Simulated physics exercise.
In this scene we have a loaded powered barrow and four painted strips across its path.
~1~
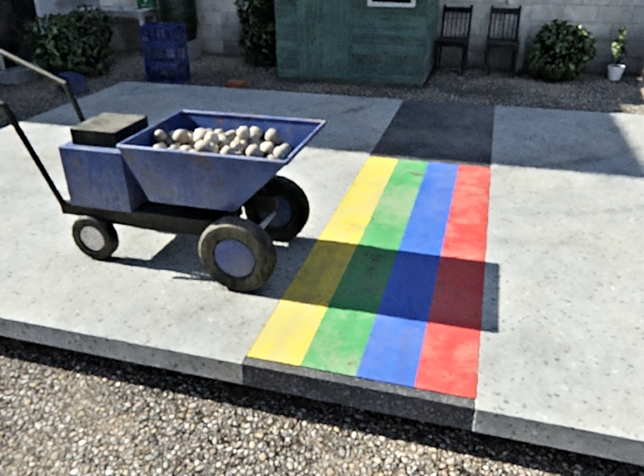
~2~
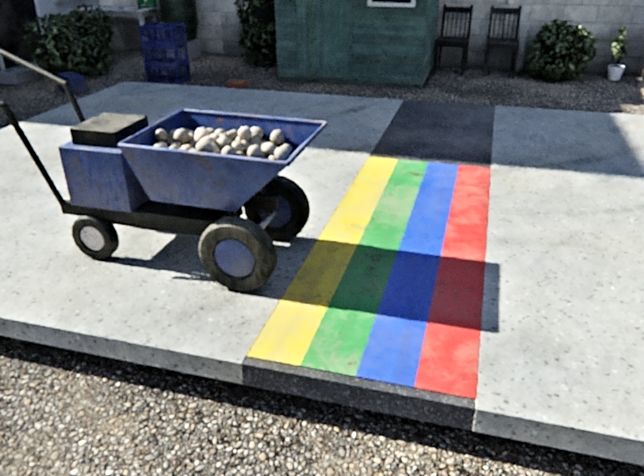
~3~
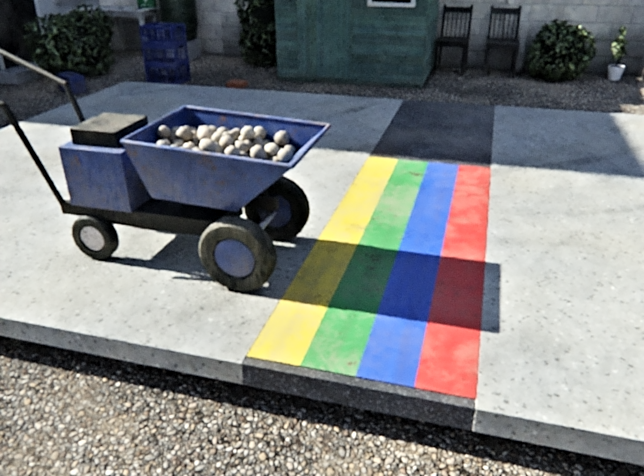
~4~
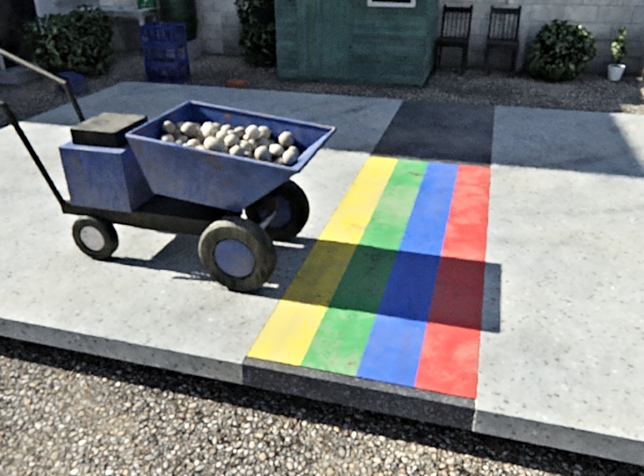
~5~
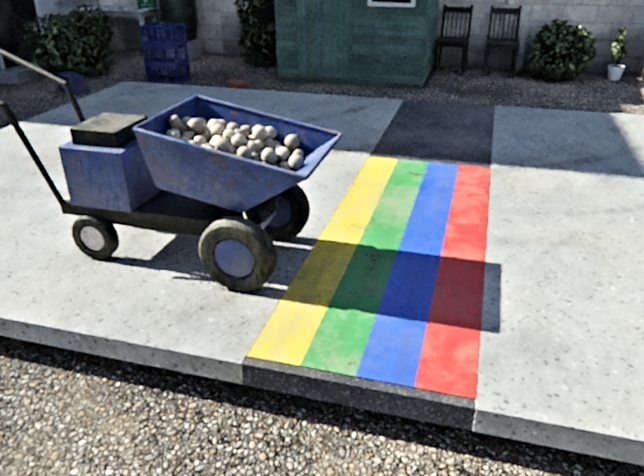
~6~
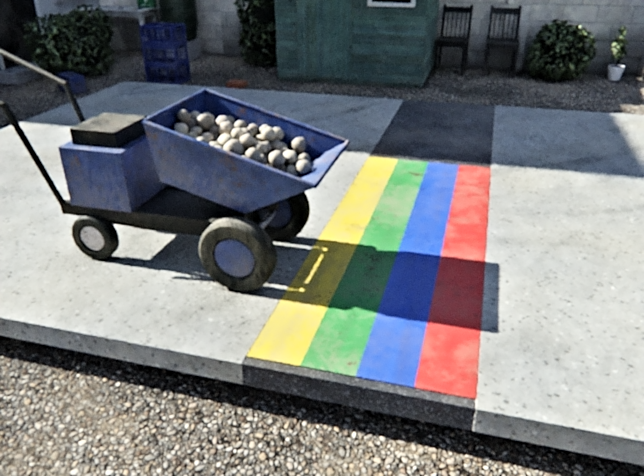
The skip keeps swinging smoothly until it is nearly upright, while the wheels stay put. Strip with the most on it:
Blue strip.
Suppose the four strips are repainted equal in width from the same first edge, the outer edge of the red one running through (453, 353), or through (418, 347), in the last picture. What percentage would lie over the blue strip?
I'd put it at some 30 % for the first and some 20 % for the second.
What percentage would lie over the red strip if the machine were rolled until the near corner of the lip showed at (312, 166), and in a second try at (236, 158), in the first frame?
First spot 30 per cent, second spot 10 per cent.
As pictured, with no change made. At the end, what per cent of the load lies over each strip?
Yellow strip = 0 %; green strip = 10 %; blue strip = 30 %; red strip = 20 %.
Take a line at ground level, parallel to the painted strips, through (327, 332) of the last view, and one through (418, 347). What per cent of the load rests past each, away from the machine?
That's 70 in a hundred for the first and 30 in a hundred for the second.
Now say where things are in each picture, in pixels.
In the first frame, lip of the skip near (286, 163), level; top of the load near (223, 144), river pebbles; yellow strip near (294, 322); green strip near (344, 330); blue strip near (396, 339); red strip near (451, 348).
In the second frame, lip of the skip near (288, 164), level; top of the load near (215, 140).
In the third frame, lip of the skip near (292, 167), tipped barely; top of the load near (208, 149).
In the fourth frame, lip of the skip near (298, 171), tipped a little; top of the load near (212, 147).
In the fifth frame, lip of the skip near (306, 178), tipped a little; top of the load near (199, 143).
In the sixth frame, lip of the skip near (315, 186), tipped clearly; top of the load near (207, 140); yellow strip near (294, 322); green strip near (344, 330); blue strip near (396, 339); red strip near (451, 348).
Shortly afterwards, skip tipped steeply; the whole lot in the skip.
Next, skip tipped right over; near two thirds in the skip; a little over the green strip; near a quarter over the blue strip.
Some moments later, skip tipped right over; near a third in the skip; a little over the green strip; near a third over the blue strip; near a quarter over the red strip; a little off the paint.
In the end, skip tipped right over; near a third in the skip; none at all over the yellow strip; a little over the green strip; near a quarter over the blue strip; near a quarter over the red strip; a little off the paint.
